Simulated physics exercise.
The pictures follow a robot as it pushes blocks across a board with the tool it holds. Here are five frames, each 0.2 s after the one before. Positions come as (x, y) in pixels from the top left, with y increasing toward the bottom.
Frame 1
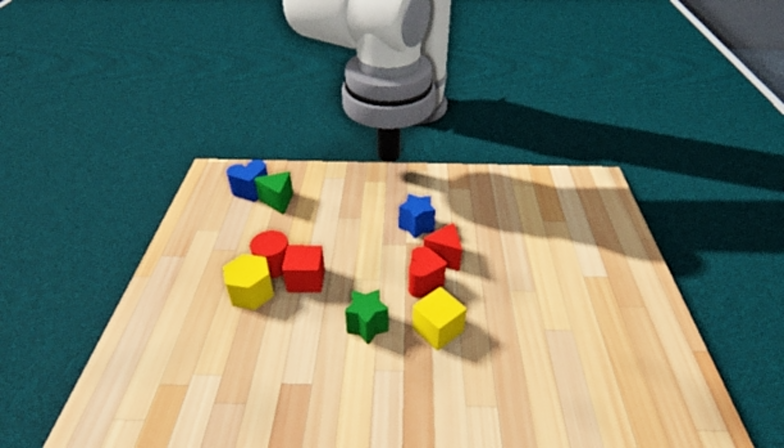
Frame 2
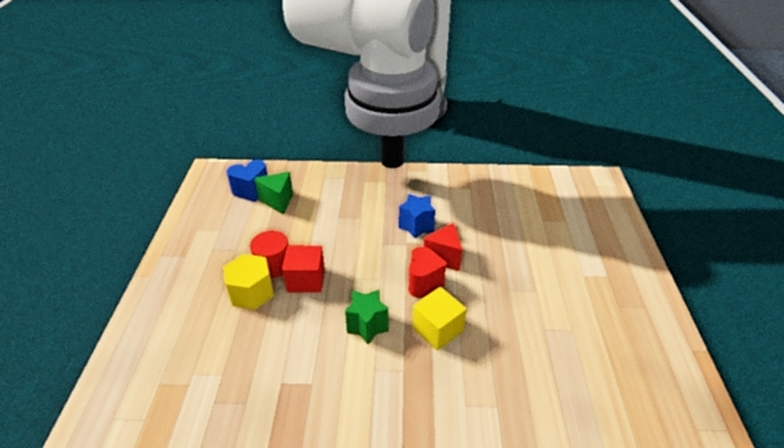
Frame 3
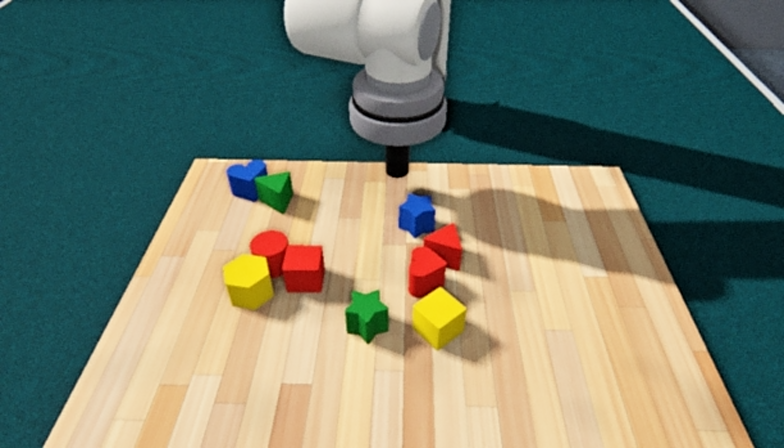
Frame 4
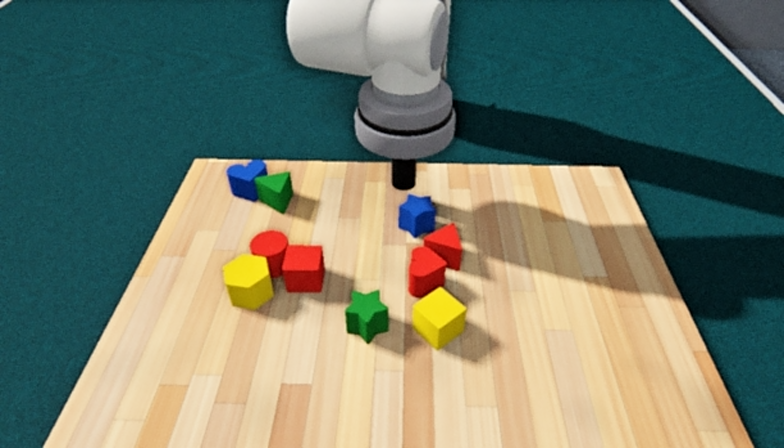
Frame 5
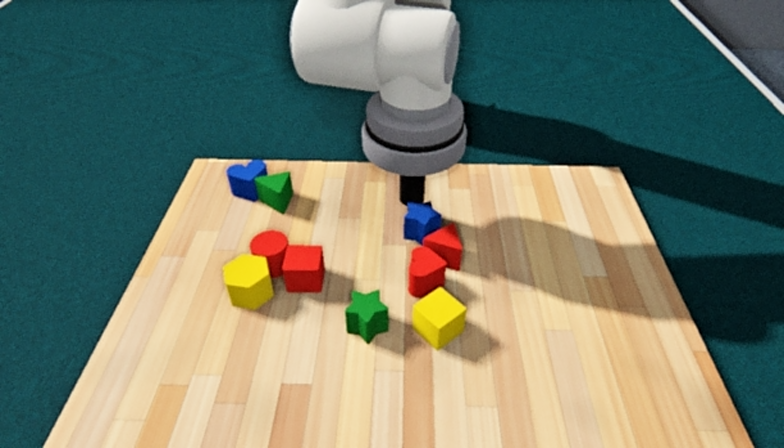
On a wooden board over a dark green surface, colourful blocks lie scattered while a robot arm holds a black tool near the far edge. The arm moves the tool slowly toward the viewer and slightly right, then nudges the blue star a little closer to the red blocks; the others stay still.
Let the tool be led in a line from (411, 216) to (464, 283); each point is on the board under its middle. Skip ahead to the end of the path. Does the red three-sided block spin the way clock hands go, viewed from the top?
That would be a no.
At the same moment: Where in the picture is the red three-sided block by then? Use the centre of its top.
The middle of the upper face of the red three-sided block will lie at about (487, 287) in the picture.
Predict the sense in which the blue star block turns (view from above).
Clockwise.
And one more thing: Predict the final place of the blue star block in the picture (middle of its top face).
That would be at about pixel (454, 279).
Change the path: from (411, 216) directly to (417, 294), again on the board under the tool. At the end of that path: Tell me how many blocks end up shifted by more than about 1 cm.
Shifted over 1 cm: Three or more.
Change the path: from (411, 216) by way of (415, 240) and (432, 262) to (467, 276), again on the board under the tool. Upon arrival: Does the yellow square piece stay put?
I expect not.
The first path, step by step. One third of the way, tool (428, 221); blue star block (434, 233); red three-sided block (456, 248).
Two thirds of the way, tool (446, 242); blue star block (446, 257), turned 15° clockwise; red heart (427, 276); red three-sided block (476, 271).
At the end, tool (466, 266); blue star block (454, 279), turned 35° clockwise; red heart (420, 285); yellow square piece (439, 312); red three-sided block (487, 287), turned 45° anticlockwise.
